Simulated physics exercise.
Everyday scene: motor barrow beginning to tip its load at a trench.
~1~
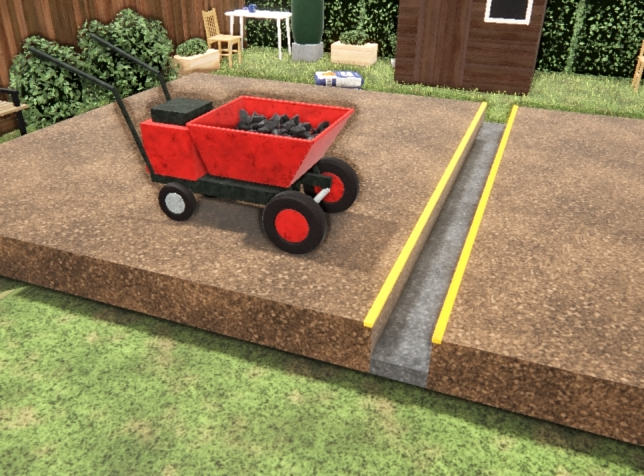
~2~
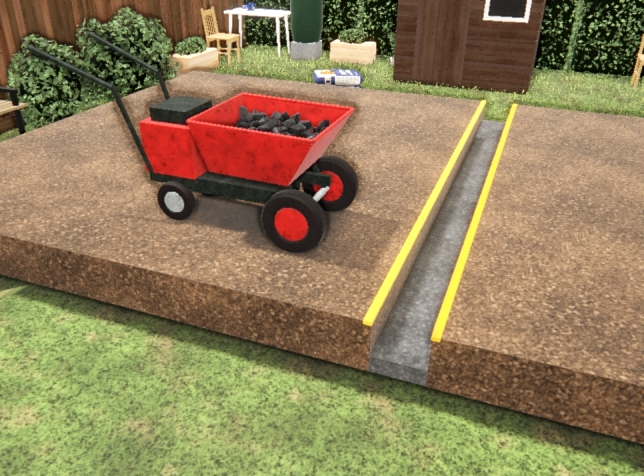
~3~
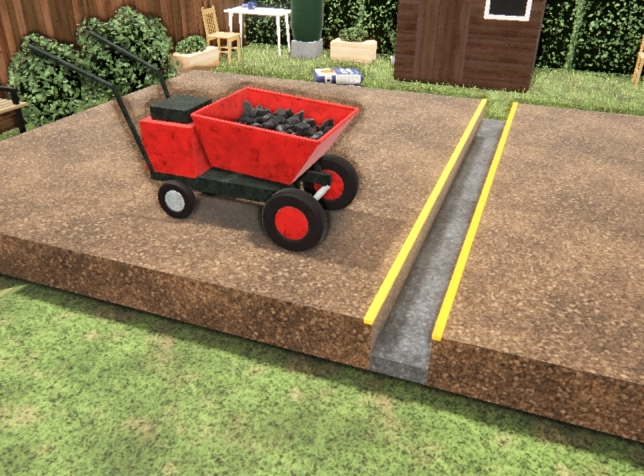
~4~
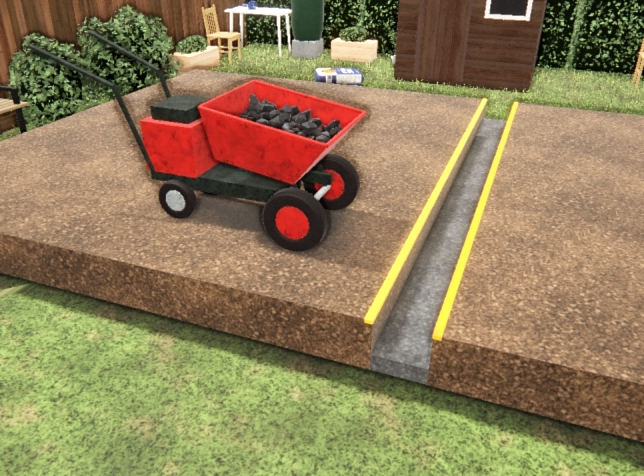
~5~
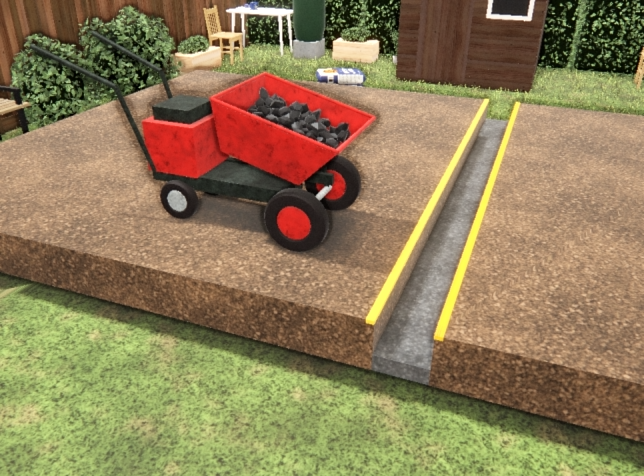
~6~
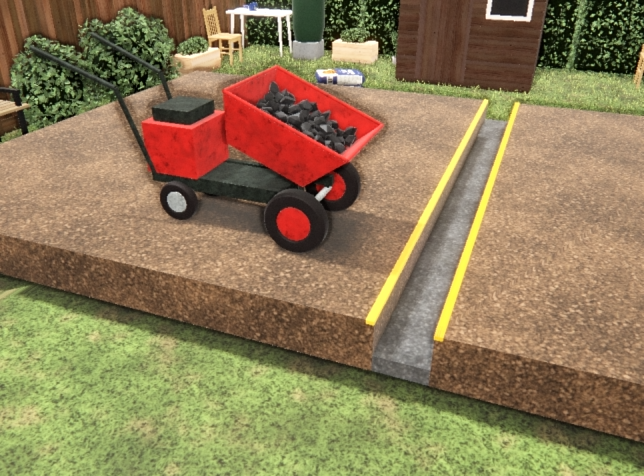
A red motor barrow loaded with dark lumps of coal stood still beside a narrow, yellow-edged trench in a garden, and its skip slowly tilted forward to the right, the coal still inside.
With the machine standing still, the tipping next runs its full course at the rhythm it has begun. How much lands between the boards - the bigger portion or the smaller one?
The amount in the trench exceeds half.
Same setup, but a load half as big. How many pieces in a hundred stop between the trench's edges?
About 90 per cent.
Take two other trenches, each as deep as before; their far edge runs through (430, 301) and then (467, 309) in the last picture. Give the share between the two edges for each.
I'd expect close to 70 in a hundred and then close to 90 in a hundred.
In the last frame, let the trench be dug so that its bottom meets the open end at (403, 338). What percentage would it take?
I'd put it at about 60 in a hundred.
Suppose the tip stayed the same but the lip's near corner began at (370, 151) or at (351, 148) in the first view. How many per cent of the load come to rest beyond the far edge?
About 50 percent at the first place and about 30 percent at the second.
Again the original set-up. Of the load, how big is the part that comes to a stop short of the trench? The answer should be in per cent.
Roughly 10 percent.
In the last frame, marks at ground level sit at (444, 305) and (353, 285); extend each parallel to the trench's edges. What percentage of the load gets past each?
That's 0 per cent for the first and 100 per cent for the second.
Soon, skip tipped steeply; all in the skip.
A while on, skip tipped right over; most in the skip; a stray few short of the trench; about a quarter in or heaped over the trench; a stray few beyond it; a stray few falling.
Towards the end, skip tipped right over; about a quarter in the skip; a small part short of the trench; about two thirds in or heaped over the trench; a stray few beyond it.
Finally, skip tipped right over; a small part in the skip; a small part short of the trench; most in or heaped over the trench; a stray few beyond it.
